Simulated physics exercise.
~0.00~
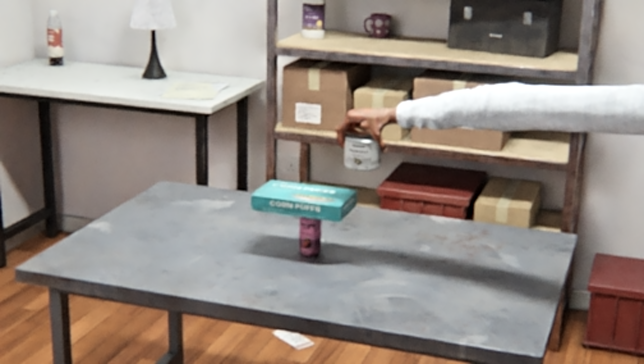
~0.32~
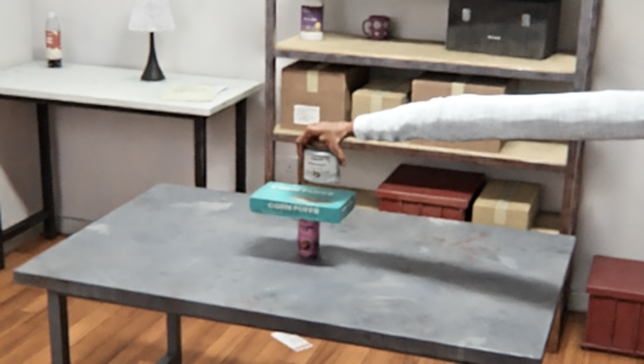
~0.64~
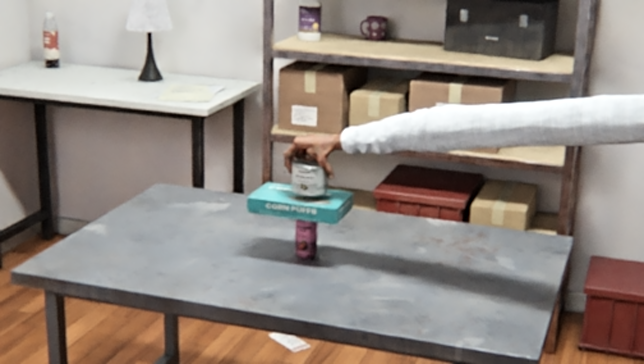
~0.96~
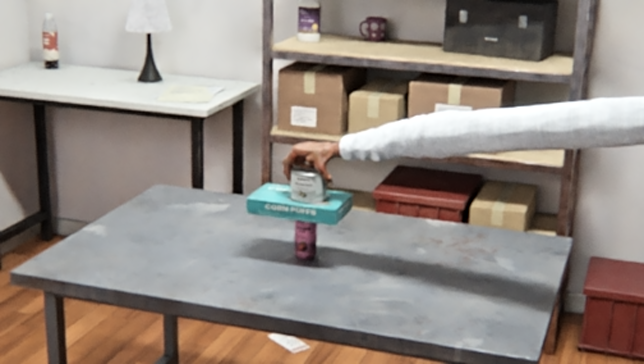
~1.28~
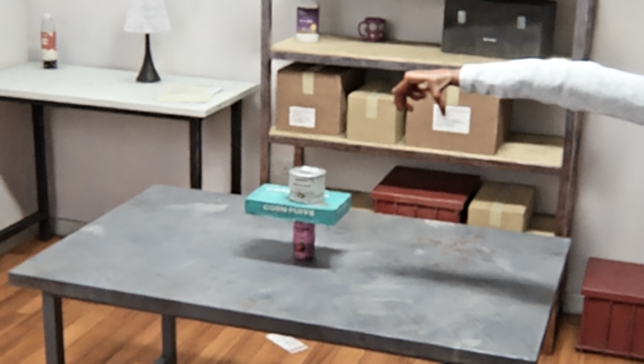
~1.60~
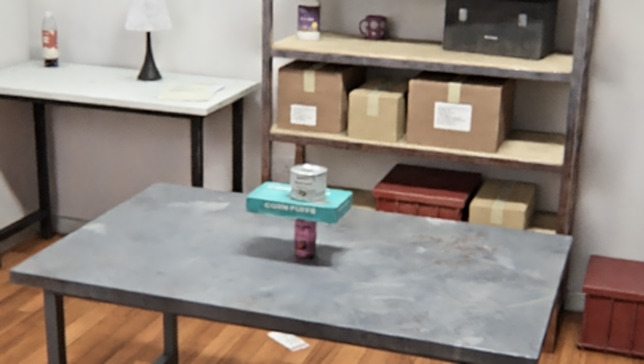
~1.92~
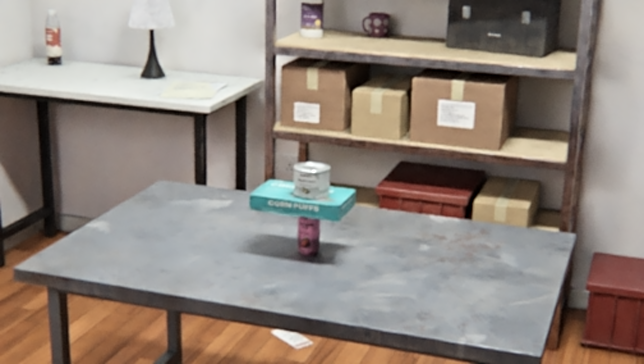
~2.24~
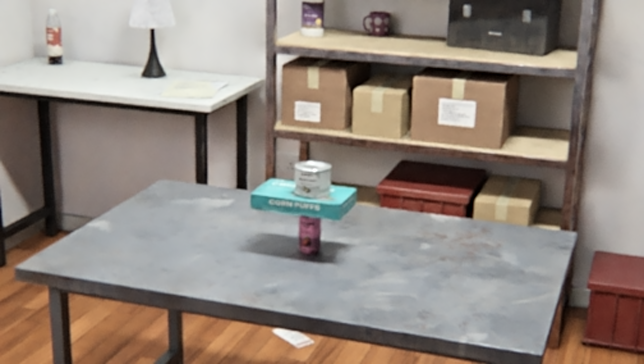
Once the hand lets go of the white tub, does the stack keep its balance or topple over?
The stack keeps its balance, with the white tub resting on the turquoise packet above the pink can.
